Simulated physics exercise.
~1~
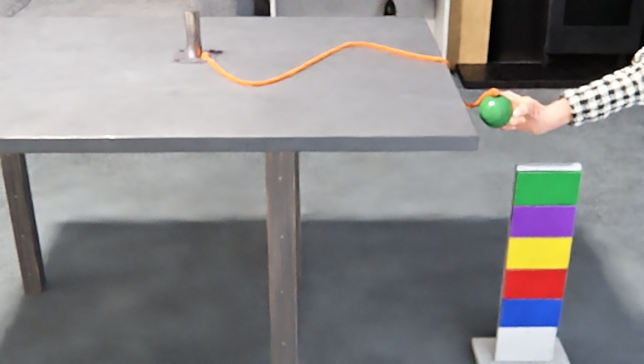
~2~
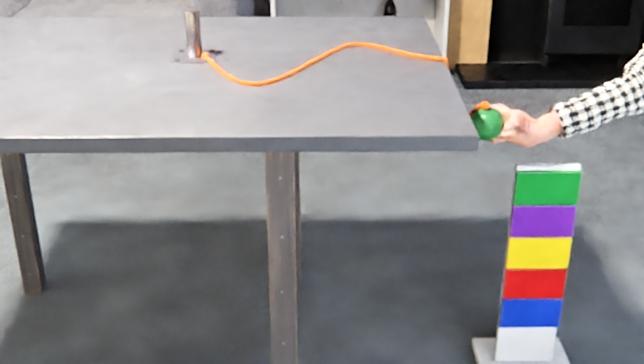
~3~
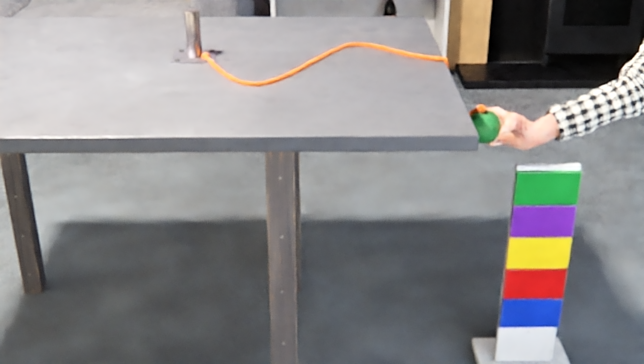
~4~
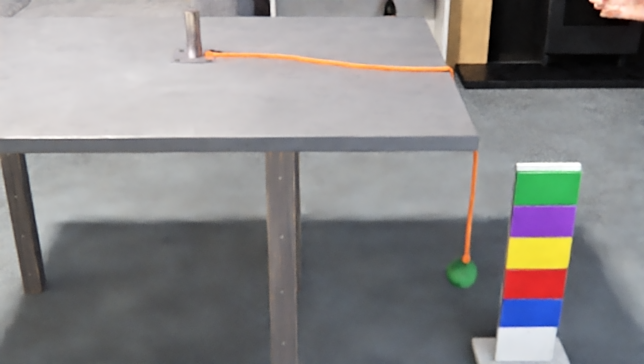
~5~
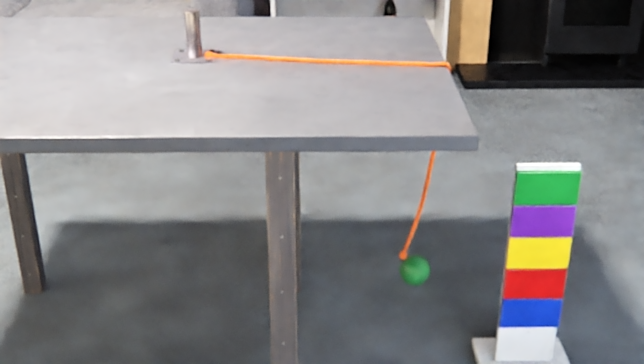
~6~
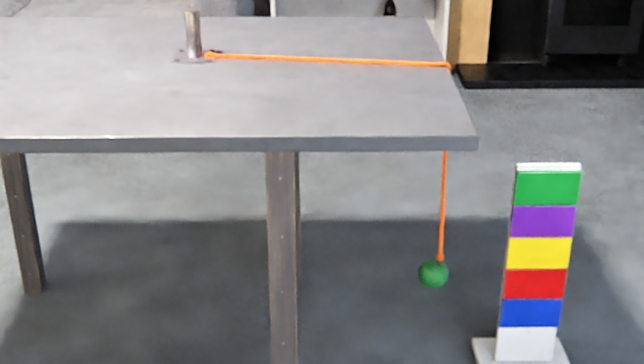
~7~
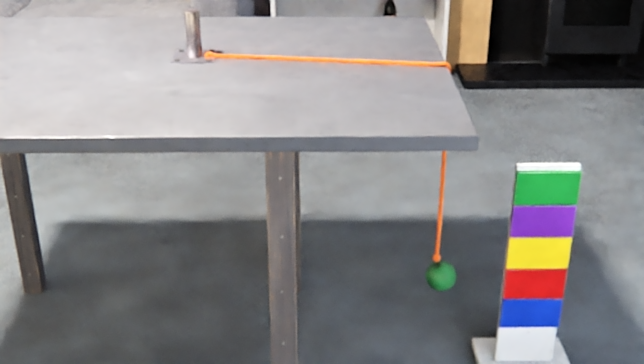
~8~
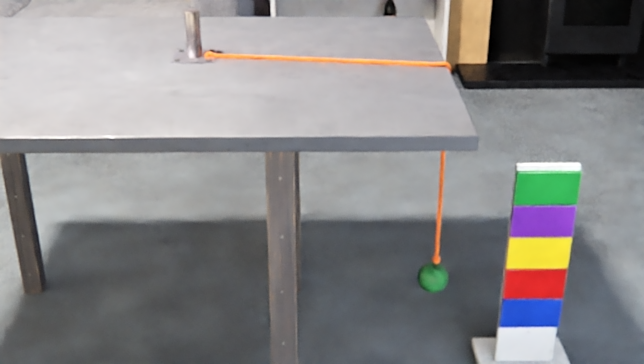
The footage shows a hand holding a green ball-like object on an orange cord at a grey table's edge, beside a board of coloured bands. The hand lets go and withdraws, and the object drops, swings left and back slightly, then hangs level with the red band.
